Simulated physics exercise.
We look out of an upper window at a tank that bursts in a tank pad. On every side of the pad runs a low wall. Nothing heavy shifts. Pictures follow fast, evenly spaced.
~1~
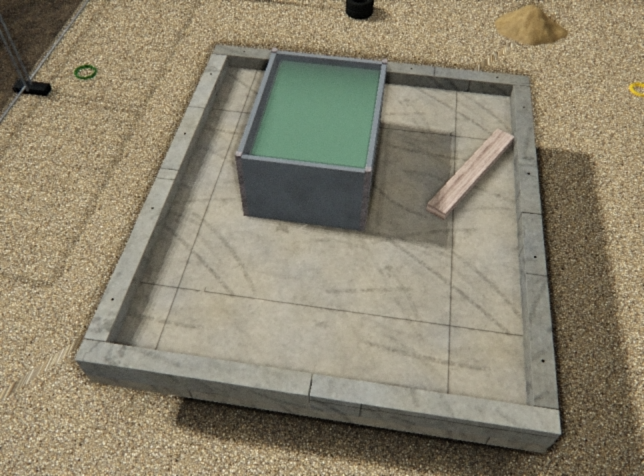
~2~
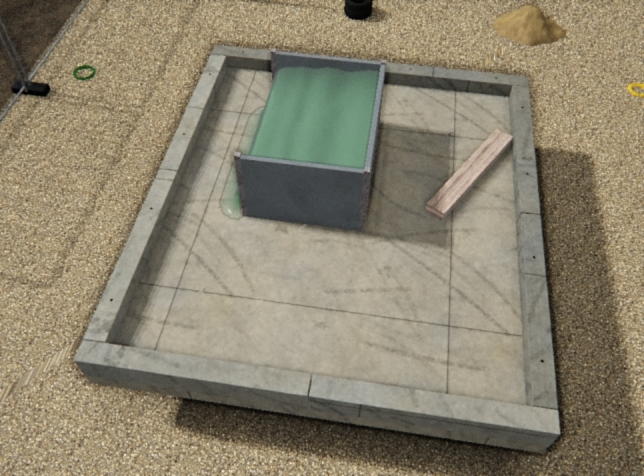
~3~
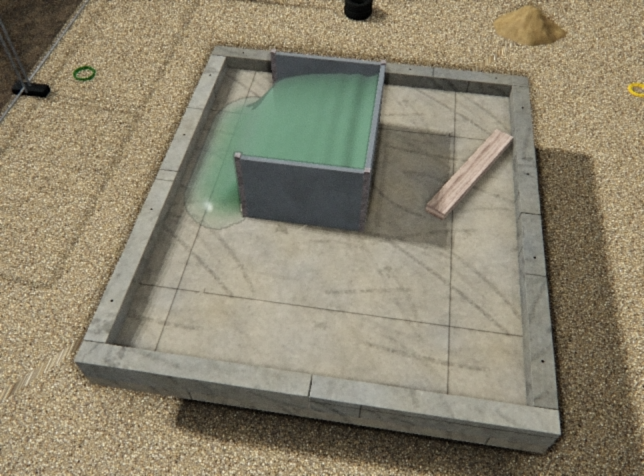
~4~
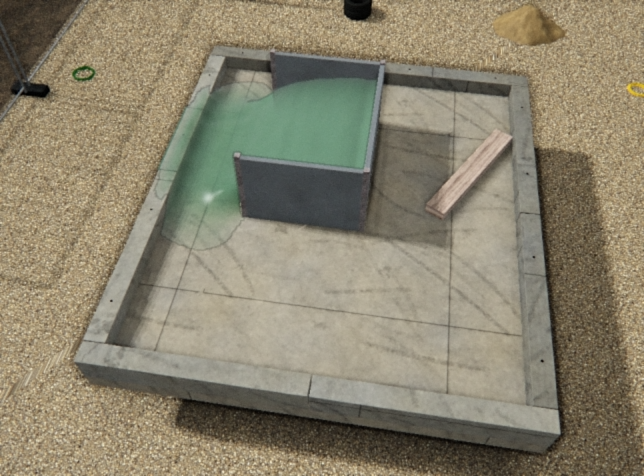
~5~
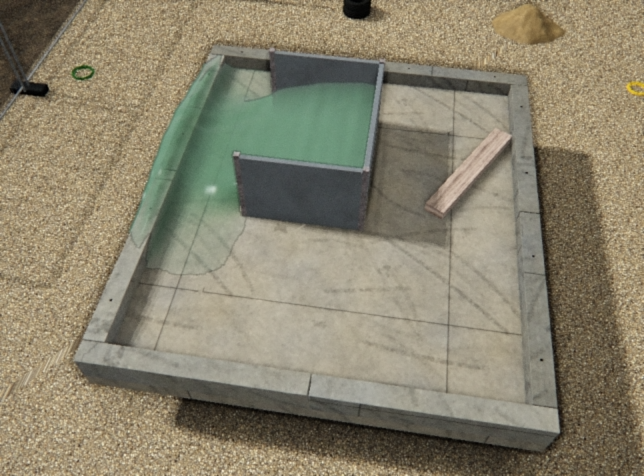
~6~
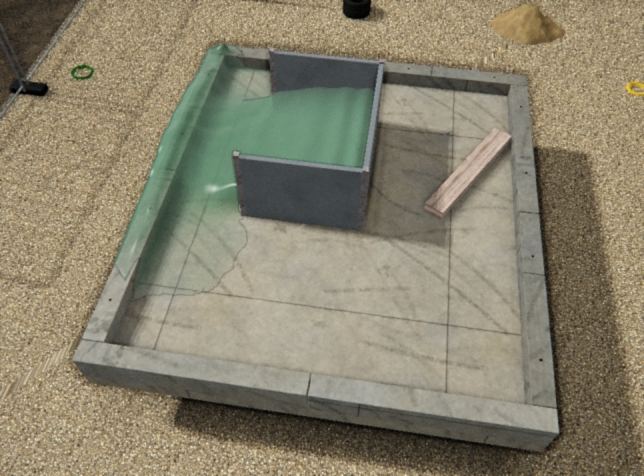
The clip shows a gray tank of green water on a low-walled concrete pad, seen from above; its left side opens and water pours out leftward, spreads across the pad, and surges up along the left wall.
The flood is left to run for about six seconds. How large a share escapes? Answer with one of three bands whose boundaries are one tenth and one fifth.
The share is above one fifth.
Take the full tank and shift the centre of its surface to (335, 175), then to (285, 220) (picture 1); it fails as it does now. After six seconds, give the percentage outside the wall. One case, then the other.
36%, then 42%.
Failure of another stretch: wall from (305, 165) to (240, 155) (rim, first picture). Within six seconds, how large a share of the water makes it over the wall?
Around 16 percent.
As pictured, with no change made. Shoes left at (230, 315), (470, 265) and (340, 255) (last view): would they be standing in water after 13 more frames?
Soaked, spared, spared.
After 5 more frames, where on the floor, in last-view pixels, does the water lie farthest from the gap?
The wet edge reaches furthest near (112, 351).
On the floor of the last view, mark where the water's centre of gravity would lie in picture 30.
Near (310, 196).
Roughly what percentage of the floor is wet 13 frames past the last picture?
60 %.
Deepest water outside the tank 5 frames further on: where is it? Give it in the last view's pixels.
My best guess is roughly (199, 138).
A moment on, water covers 25 % of the floor; the low wall has let 20 % over.
Next, water covers 25 % of the floor; the low wall has let 30 % over.
Then, water covers 50 % of the floor; the low wall has let 42 % over.
Later, water covers 60 % of the floor; the low wall has let 43 % over.
In the end, water covers 80 % of the floor; the low wall has let 44 % over.
